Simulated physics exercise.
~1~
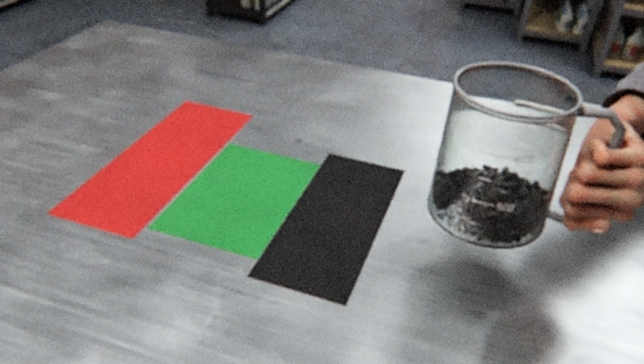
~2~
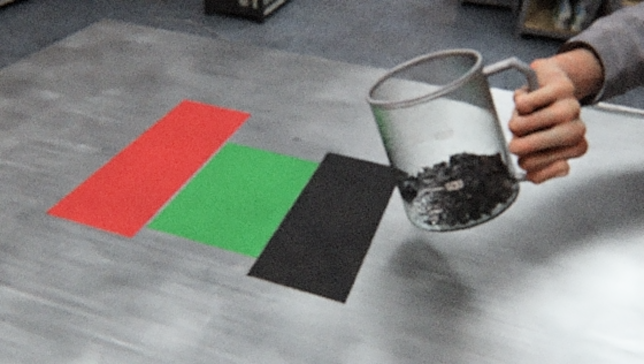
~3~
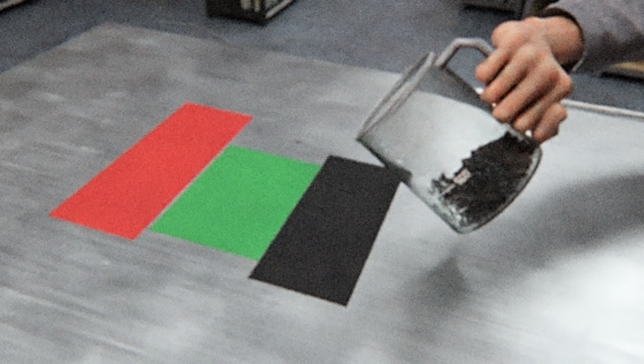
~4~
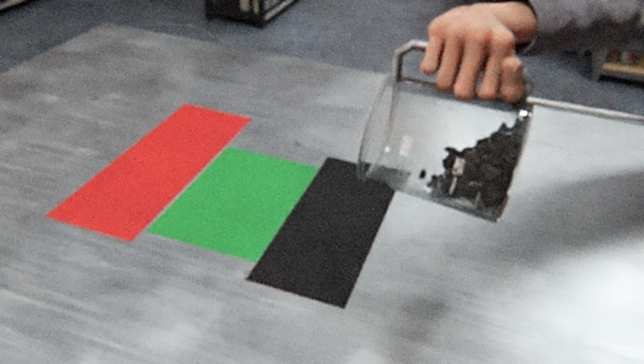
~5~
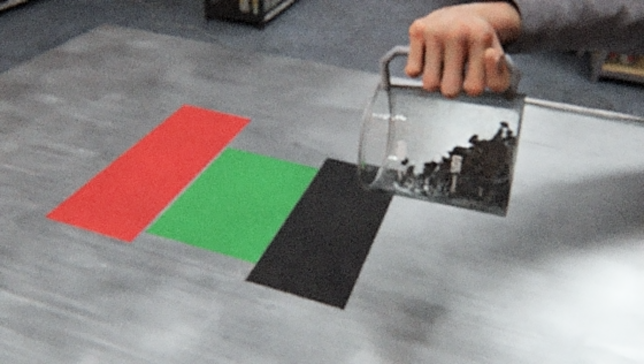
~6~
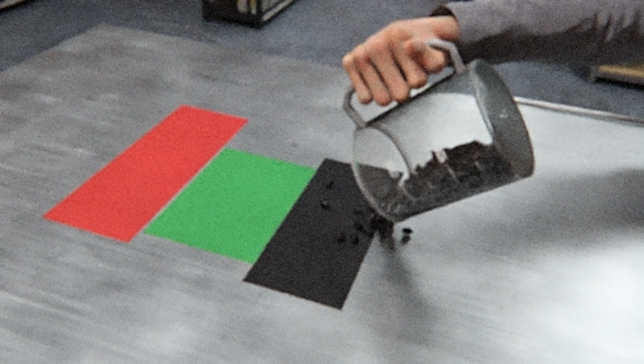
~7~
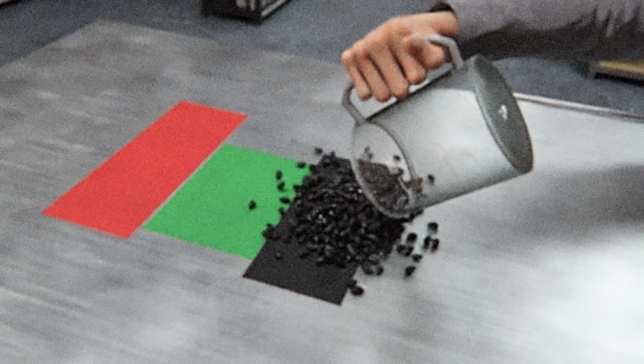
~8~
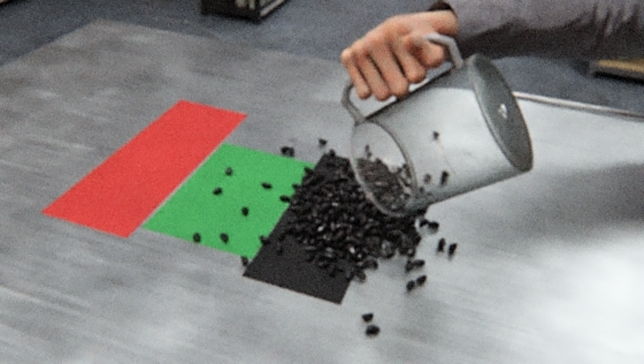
The clip opens with a hand holding a clear jug of black beans upright at the right of a grey table, where red, green and black mats lie side by side. The hand moves the jug left and tips it toward the black mat until it lies on its side, the beans sliding along its wall. It tilts further, mouth downward, and a few beans drop out. A thick rush follows, piling up on the black mat and spilling onto bare table. At the end, the jug stays tipped above the heap, with stray beans dotting the green mat and the red mat clear.
